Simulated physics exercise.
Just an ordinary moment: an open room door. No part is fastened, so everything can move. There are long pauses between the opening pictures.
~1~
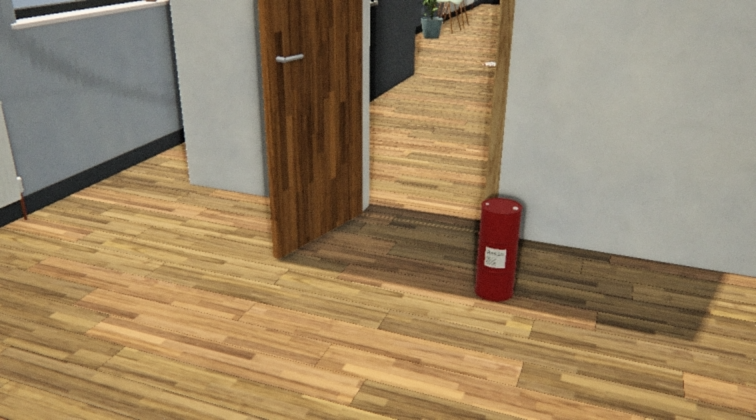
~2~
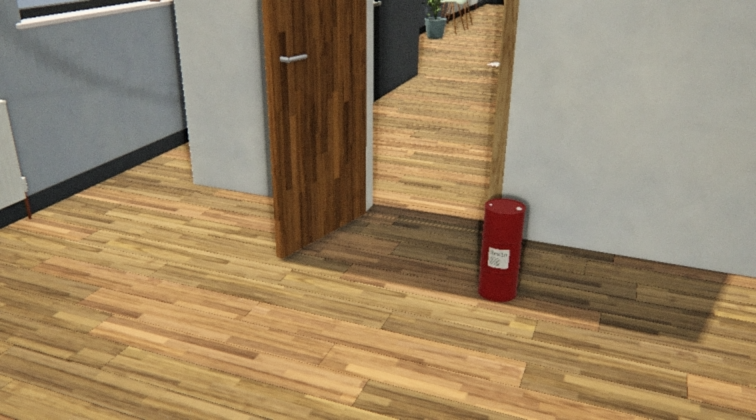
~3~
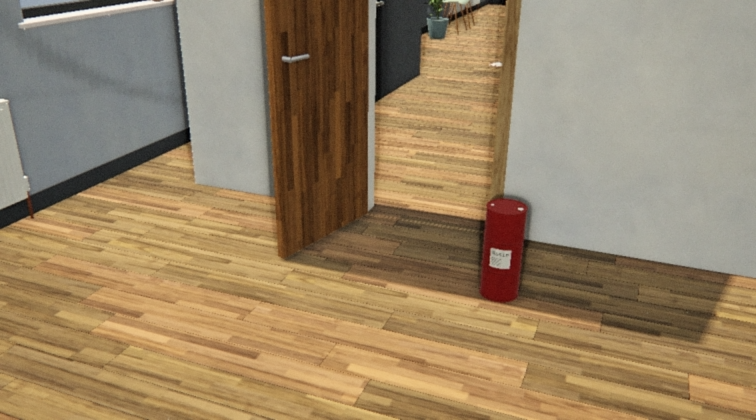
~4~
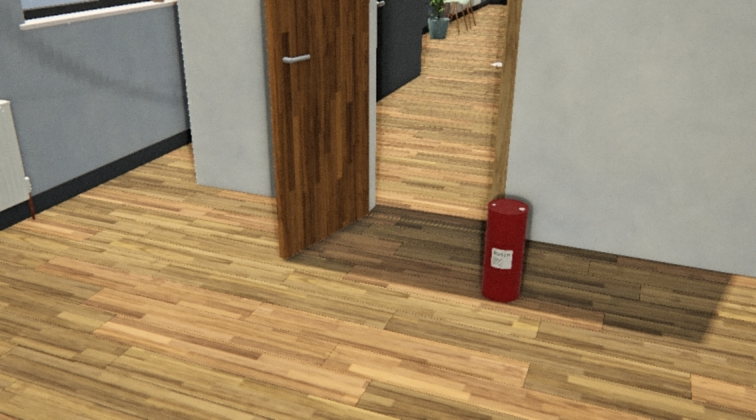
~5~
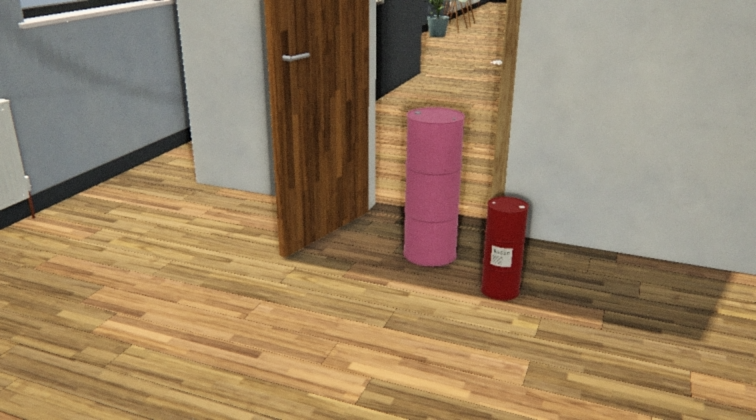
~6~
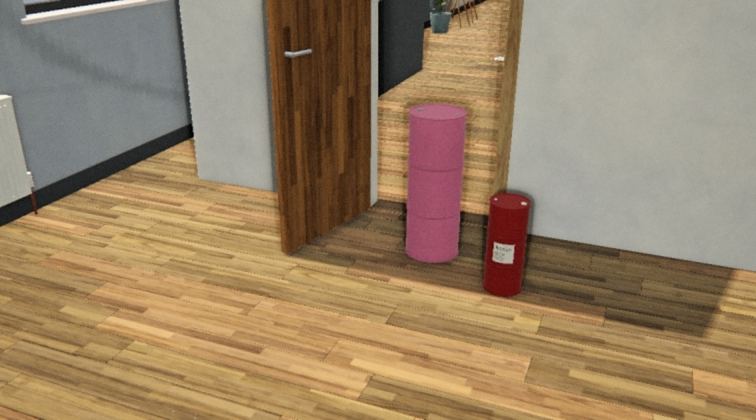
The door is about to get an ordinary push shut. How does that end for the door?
The attempt is going to be foiled.
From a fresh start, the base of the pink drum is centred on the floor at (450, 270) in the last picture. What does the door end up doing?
Well, then the door makes it fully home.
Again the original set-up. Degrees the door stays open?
Close to 50 degrees, I'd say.
Then, 0.50 s on from there, open by 94°.
Then, 0.80 s on from there, open by 81°.
Then, 1.10 s on from there, open by 65°.
Then, 1.40 s on from there, open by 49°.
In the end, open by 48°; both unmoved. At the end, from the last picture's camera, pink drum near (439, 183).
